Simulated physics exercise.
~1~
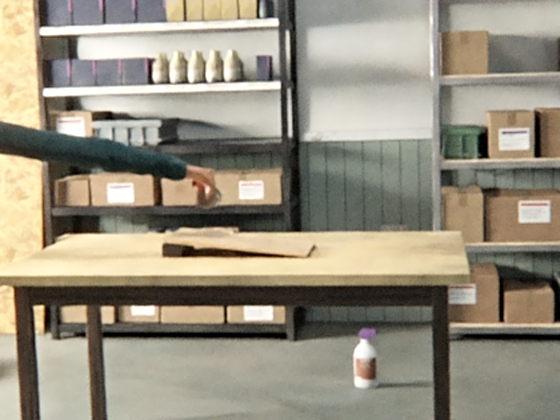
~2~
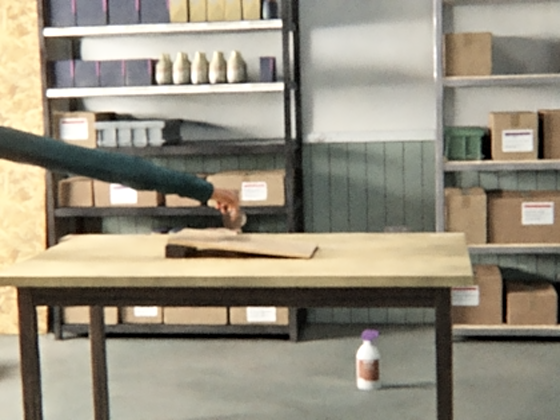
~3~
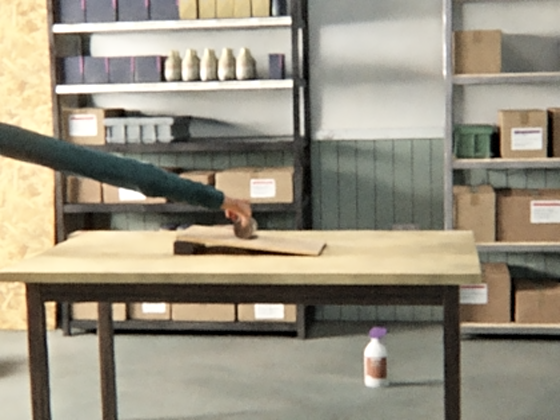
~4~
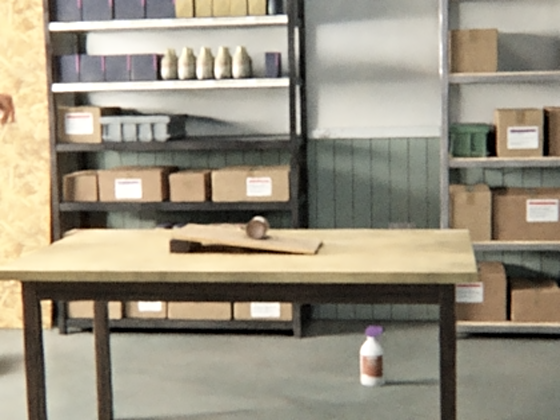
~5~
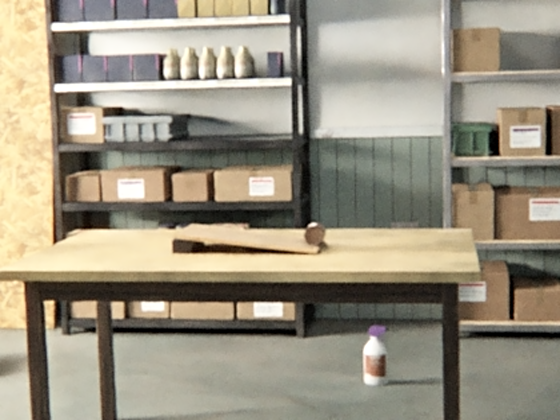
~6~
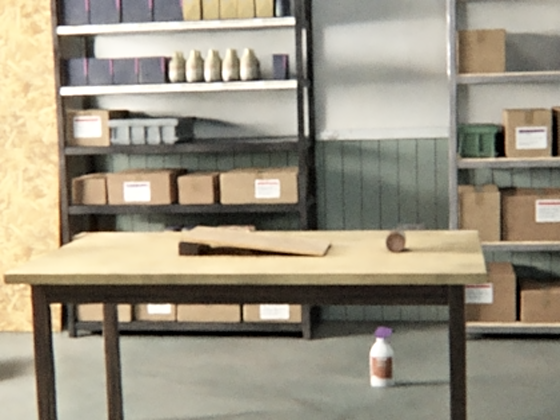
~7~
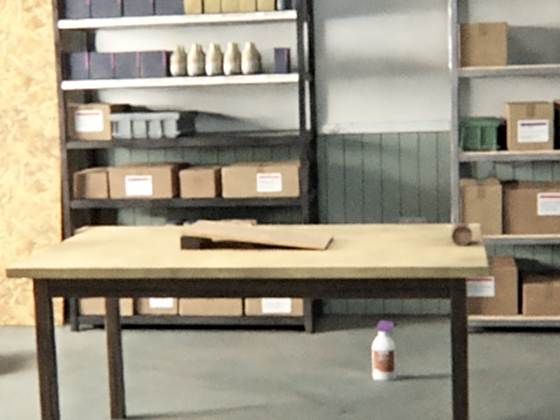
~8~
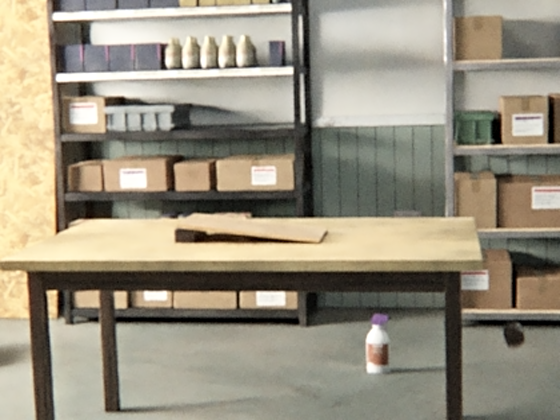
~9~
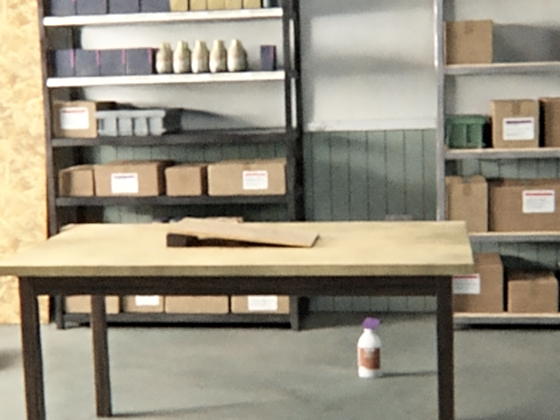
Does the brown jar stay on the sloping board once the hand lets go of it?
No, it rolls down the board to the right, crosses the tabletop and drops off the right end of the table.
